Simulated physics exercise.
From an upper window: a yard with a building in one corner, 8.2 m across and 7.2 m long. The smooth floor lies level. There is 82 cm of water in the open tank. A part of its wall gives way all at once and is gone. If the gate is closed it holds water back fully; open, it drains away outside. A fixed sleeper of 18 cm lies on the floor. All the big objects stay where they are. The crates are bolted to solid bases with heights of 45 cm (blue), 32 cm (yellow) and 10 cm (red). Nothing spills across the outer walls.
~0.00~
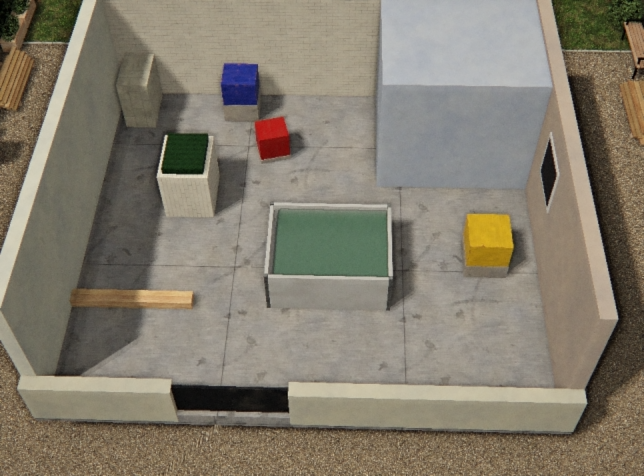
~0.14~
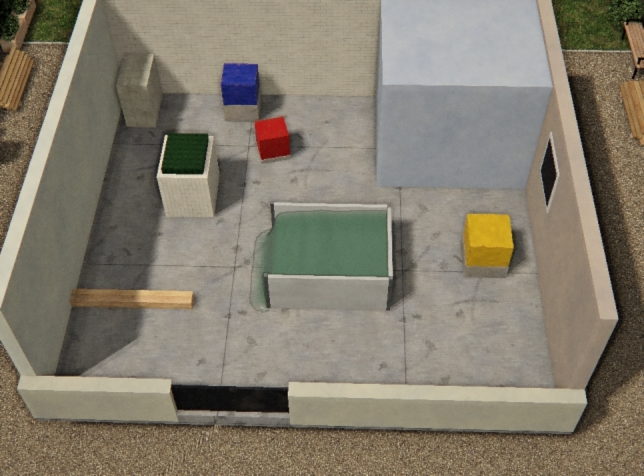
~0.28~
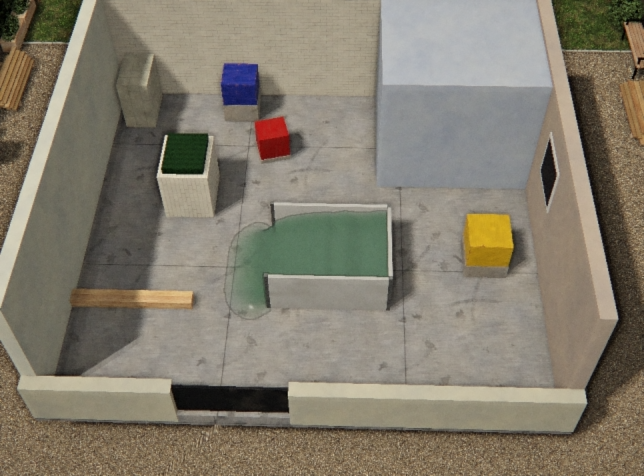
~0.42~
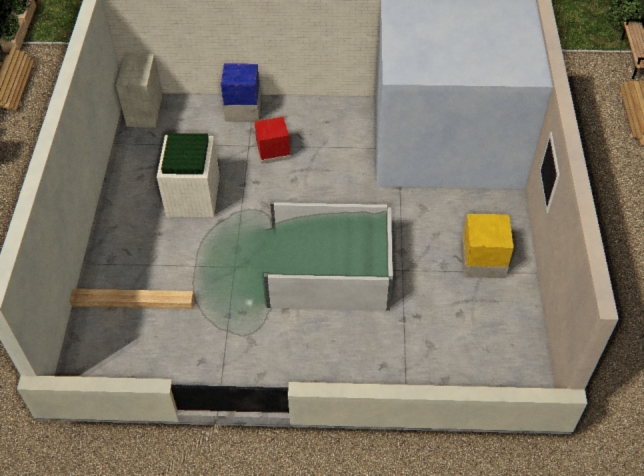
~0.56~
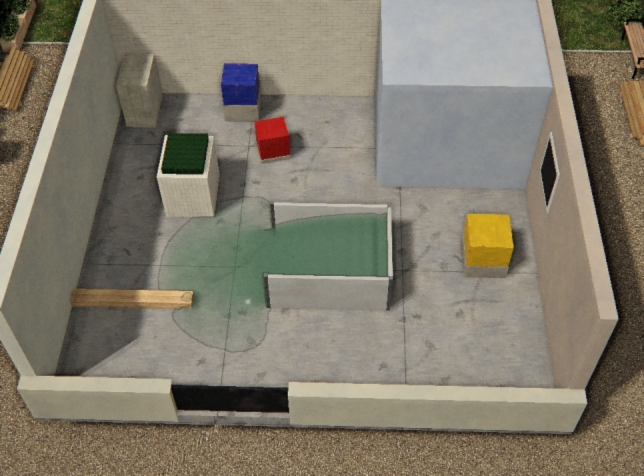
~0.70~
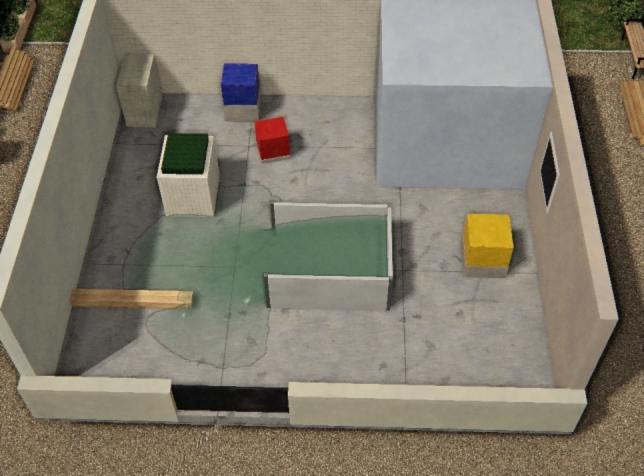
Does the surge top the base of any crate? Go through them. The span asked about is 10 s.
One by one: The blue crate escapes dry; the yellow crate escapes dry; the red crate is wetted.
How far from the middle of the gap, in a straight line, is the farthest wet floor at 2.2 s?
Roughly 5.2 m.
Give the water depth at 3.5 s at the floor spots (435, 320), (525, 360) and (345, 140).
Roughly 0, 0 and 0 cm, in turn.
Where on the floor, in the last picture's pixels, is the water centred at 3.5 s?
Around (177, 247).
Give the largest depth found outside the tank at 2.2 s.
Roughly 44 cm.
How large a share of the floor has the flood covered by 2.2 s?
About 35 per cent.
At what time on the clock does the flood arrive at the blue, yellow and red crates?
Blue 1.5 s, yellow 7.5 s, red 1.1 s.
After 1.4 s water covers 30 % of the floor and is deepest (45 cm) near (80, 279); blue plinth not reached, yellow plinth not reached, red plinth reached.
After 2.2 s water covers 35 % of the floor and is deepest (44 cm) near (80, 279); blue plinth reached, yellow plinth not reached, red plinth reached.
After 3.5 s water covers 45 % of the floor and is deepest (34 cm) near (125, 98); blue plinth reached, yellow plinth not reached, red plinth reached.
After 6.0 s water covers 70 % of the floor and is deepest (18 cm) near (129, 154); blue plinth reached, yellow plinth not reached, red plinth reached.
After 10.0 s water covers 95 % of the floor and is deepest (10 cm) near (78, 287); highest at the blue plinth 25 cm, highest at the yellow plinth 6 cm, highest at the red plinth 16 cm.
